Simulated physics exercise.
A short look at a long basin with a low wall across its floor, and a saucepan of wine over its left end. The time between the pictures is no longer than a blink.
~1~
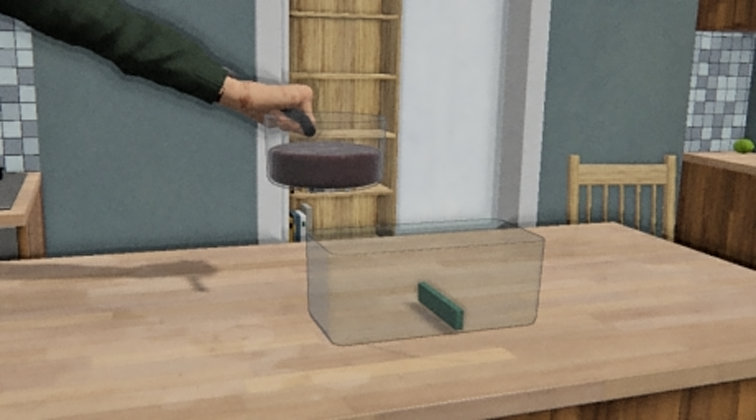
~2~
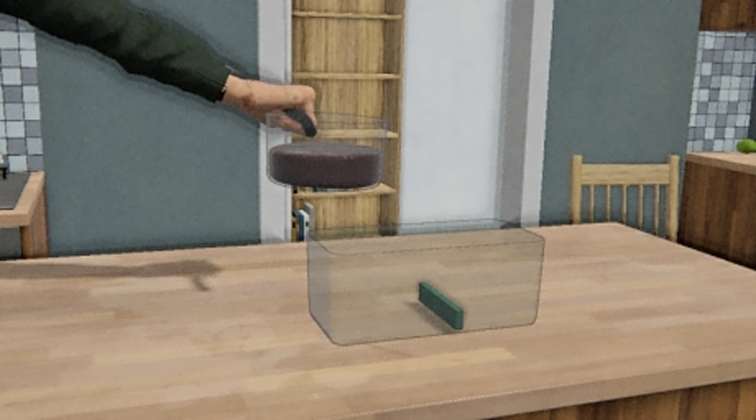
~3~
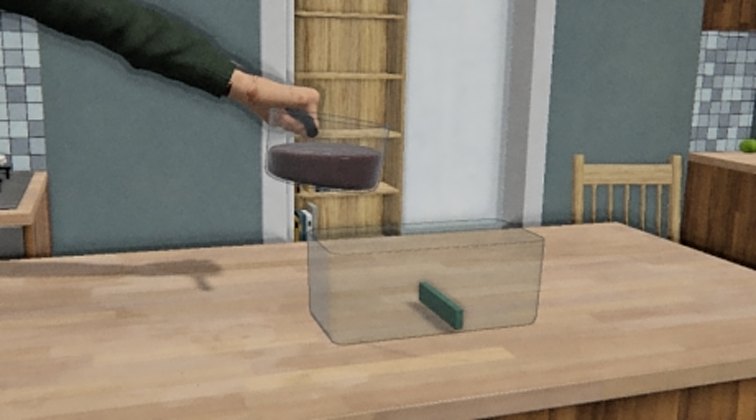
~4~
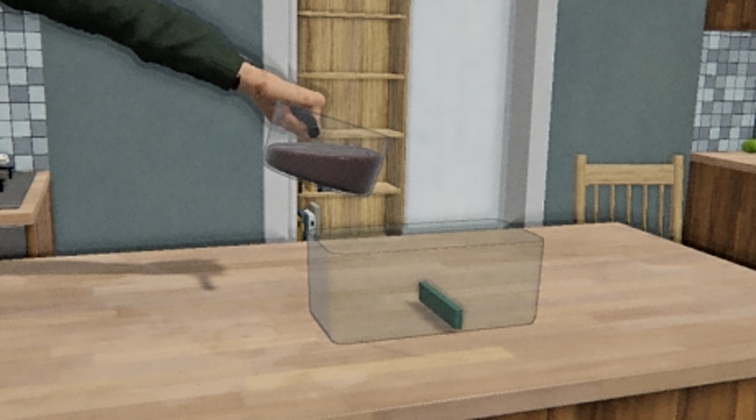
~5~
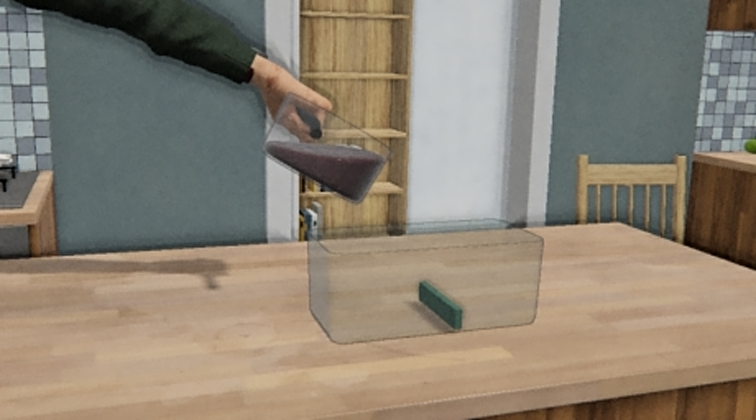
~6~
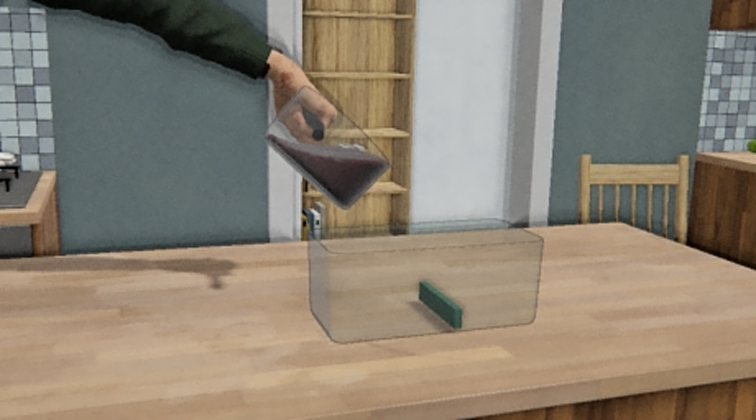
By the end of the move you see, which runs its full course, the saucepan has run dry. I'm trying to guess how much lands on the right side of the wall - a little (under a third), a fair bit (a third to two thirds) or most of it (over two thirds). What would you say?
I would say a little, under a third.
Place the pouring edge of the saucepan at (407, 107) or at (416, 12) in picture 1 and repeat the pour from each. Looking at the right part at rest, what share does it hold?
25 and 65 in a hundred.
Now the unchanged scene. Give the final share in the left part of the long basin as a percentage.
Roughly 75 in a hundred.
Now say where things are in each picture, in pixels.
In the first picture, it leans 0°; its right rim is at (382, 118); the wine meets the walls at (268, 150) and (377, 148); the long basin's rim runs from (317, 244) to (523, 230); the wall's top is at (440, 297).
In the second picture, it leans 2°; its right rim is at (383, 121); the wine meets the walls at (269, 150) and (377, 148).
In the third picture, it leans 8°; its right rim is at (385, 127); the wine meets the walls at (269, 149) and (378, 150).
In the fourth picture, it leans 18°; its right rim is at (387, 137); the wine meets the walls at (267, 148) and (378, 151).
In the fifth picture, it leans 30°; its right rim is at (387, 151); the wine meets the walls at (264, 144) and (380, 154).
In the sixth picture, it leans 44°; its right rim is at (385, 166); the wine meets the walls at (268, 136) and (380, 156).
A moment on, the saucepan is tipped on its side and 33 per cent is still to pour, 32 is left of the wall and 0 right of it.
Next, the saucepan is tipped on its side and 13 per cent is still to pour, 67 is left of the wall and 5 right of it.
Then the saucepan is tipped on its side and 3 per cent is still to pour, 72 is left of the wall and 17 right of it.
Later the saucepan is tipped on its side and 1 per cent is still to pour, 75 is left of the wall and 20 right of it.
Finally, 75 per cent lies left of the wall, 21 right of it and 4 outside.
